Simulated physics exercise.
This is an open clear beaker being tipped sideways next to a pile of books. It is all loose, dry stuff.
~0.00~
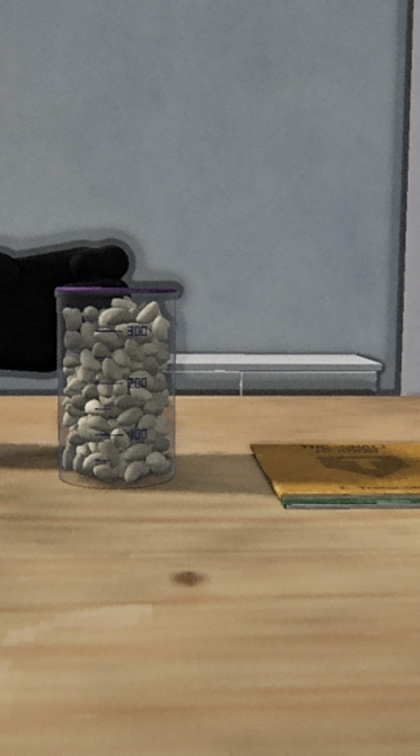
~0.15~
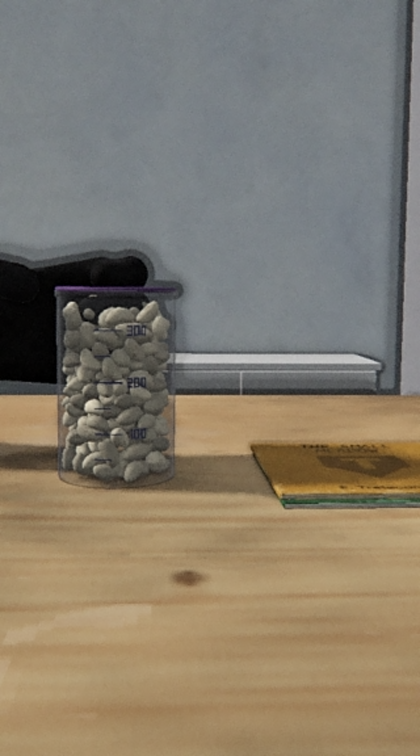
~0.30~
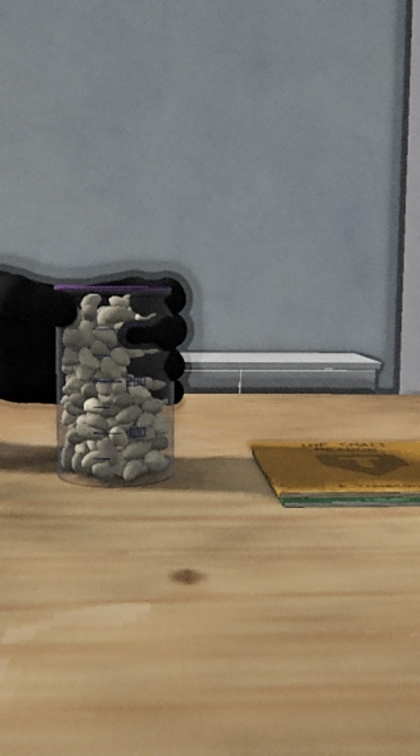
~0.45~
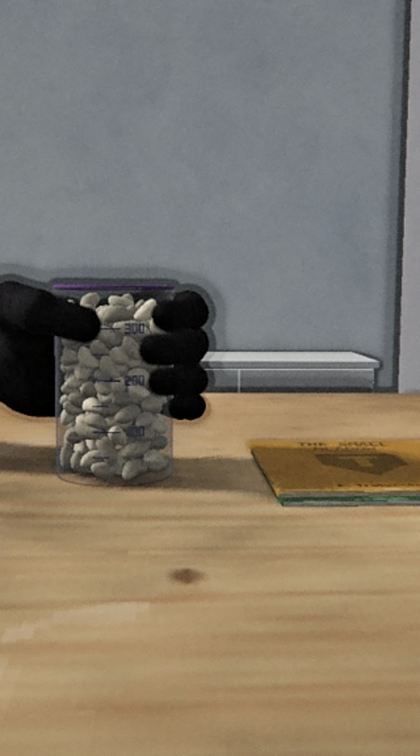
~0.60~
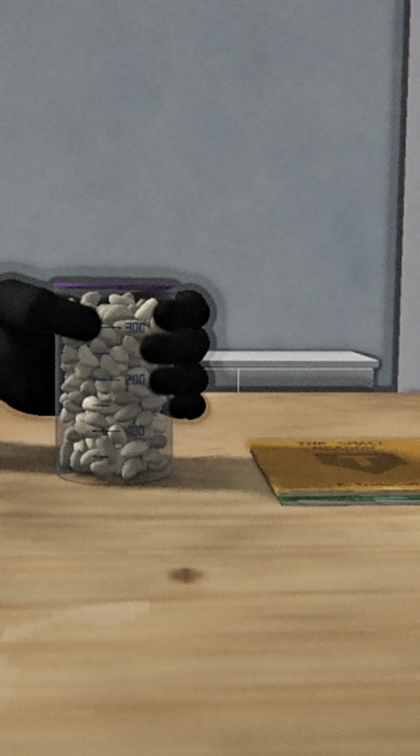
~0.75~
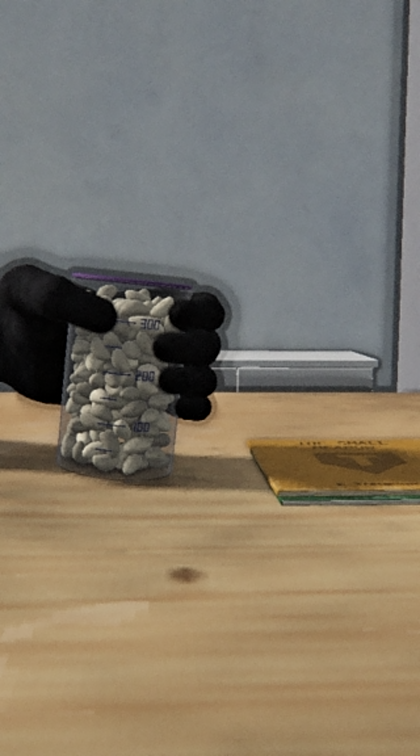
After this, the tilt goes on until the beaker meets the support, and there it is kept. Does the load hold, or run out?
Once it rests there, the filling spills over the rim.
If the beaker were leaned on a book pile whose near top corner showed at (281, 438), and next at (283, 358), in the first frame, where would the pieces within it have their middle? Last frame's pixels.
Around (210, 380) in the first try, (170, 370) in the second.
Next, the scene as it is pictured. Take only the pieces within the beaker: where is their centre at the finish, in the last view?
Roughly at (249, 410).
After 1.24 s, the beaker leans 34°; everything is still inside.
After 1.77 s, the beaker leans 64°; everything is still inside.
After 2.39 s, the beaker rests on the book pile at 81°; a stray few of the white beans out of it.
By the end (3.6 s), the beaker rests on the book pile at 81°; a small part of the white beans out of it.
